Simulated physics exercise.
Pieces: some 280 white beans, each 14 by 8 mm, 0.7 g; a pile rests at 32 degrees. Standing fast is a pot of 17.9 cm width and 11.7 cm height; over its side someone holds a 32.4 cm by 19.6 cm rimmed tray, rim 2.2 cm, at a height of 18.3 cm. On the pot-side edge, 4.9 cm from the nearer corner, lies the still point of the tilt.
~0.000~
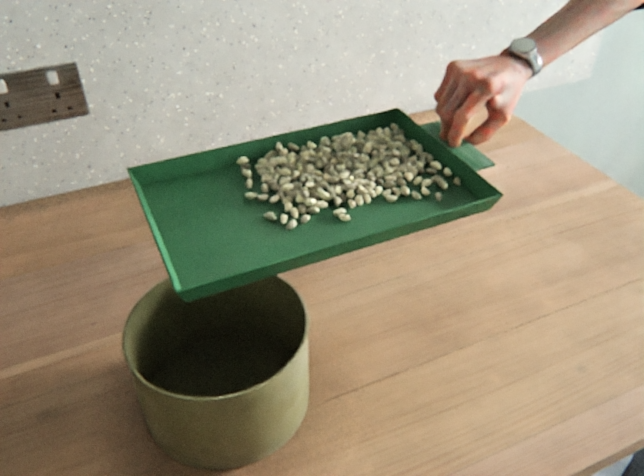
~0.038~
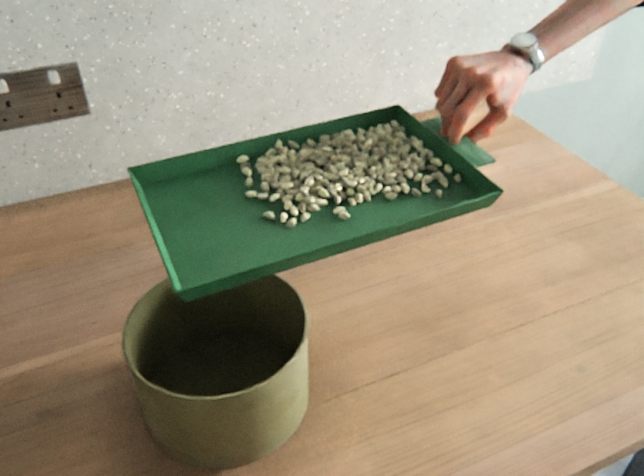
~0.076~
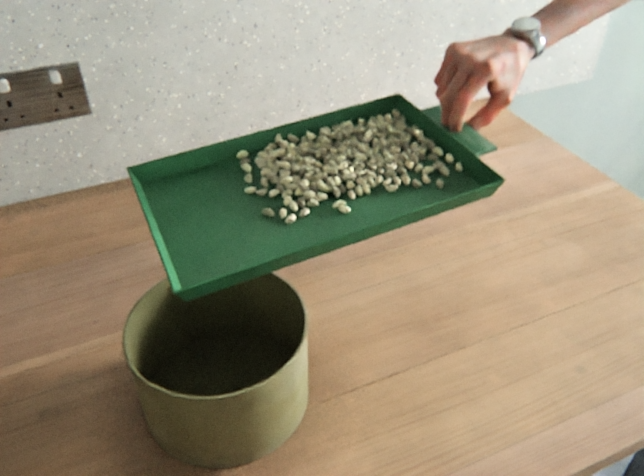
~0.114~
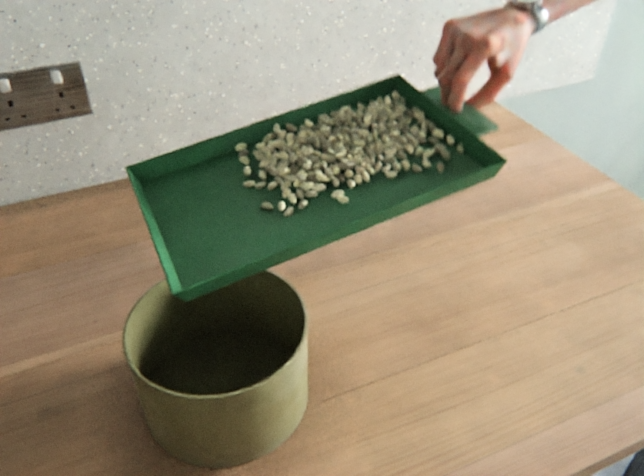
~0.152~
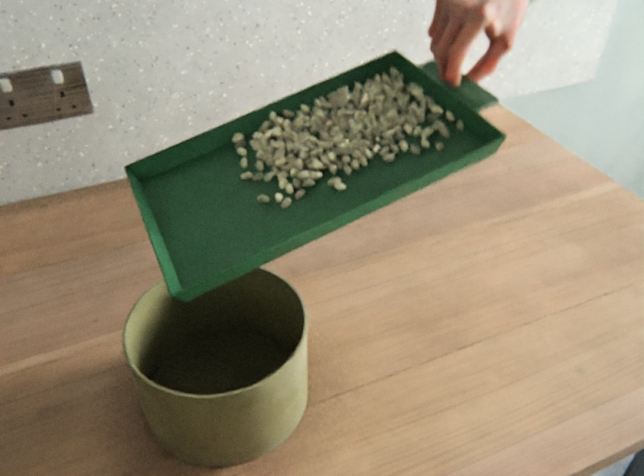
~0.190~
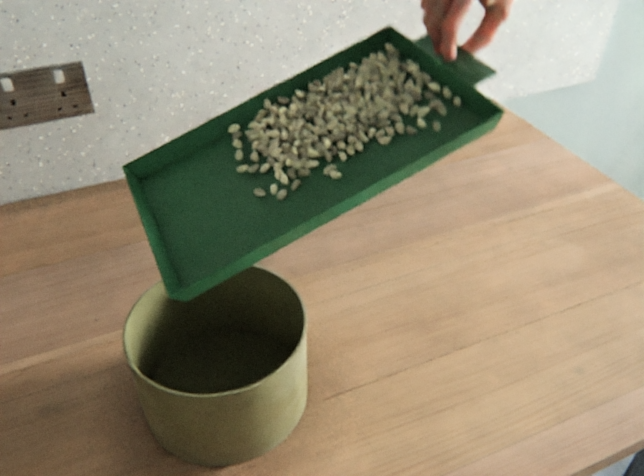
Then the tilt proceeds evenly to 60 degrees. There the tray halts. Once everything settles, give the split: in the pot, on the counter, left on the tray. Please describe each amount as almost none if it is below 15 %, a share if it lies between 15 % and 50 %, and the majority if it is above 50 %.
In the end pot: Will probably see a small number; counter: Will probably see over half the pieces; tray: Will probably see a middling number.
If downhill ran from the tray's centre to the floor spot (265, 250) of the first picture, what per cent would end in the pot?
Near 30 percent, give or take.
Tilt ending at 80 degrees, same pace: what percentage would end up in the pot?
Around 5 %, I reckon.
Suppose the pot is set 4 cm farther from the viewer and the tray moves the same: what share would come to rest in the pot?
I'd put it at around 5 per cent.
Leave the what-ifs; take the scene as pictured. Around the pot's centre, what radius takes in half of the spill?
That comes to near 26 cm.
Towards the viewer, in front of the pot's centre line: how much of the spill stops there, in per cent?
About 50 percent of the spill.
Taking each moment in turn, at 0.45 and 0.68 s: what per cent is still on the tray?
Around 100 first, about 50 after.
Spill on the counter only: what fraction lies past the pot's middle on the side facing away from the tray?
That comes to roughly 100 percent.
After 0.34 s, tilt 41 degrees; the tray holds 100 %, the pot 0 %.
After 0.45 s, tilt 56 degrees; the tray holds 100 %, the pot 0 %.
After 0.68 s, tilt 60 degrees; the tray holds 50 %, the pot 0 %.
By 2.4 s all is still; pot 5 %, counter 70 %, tray 25 %.
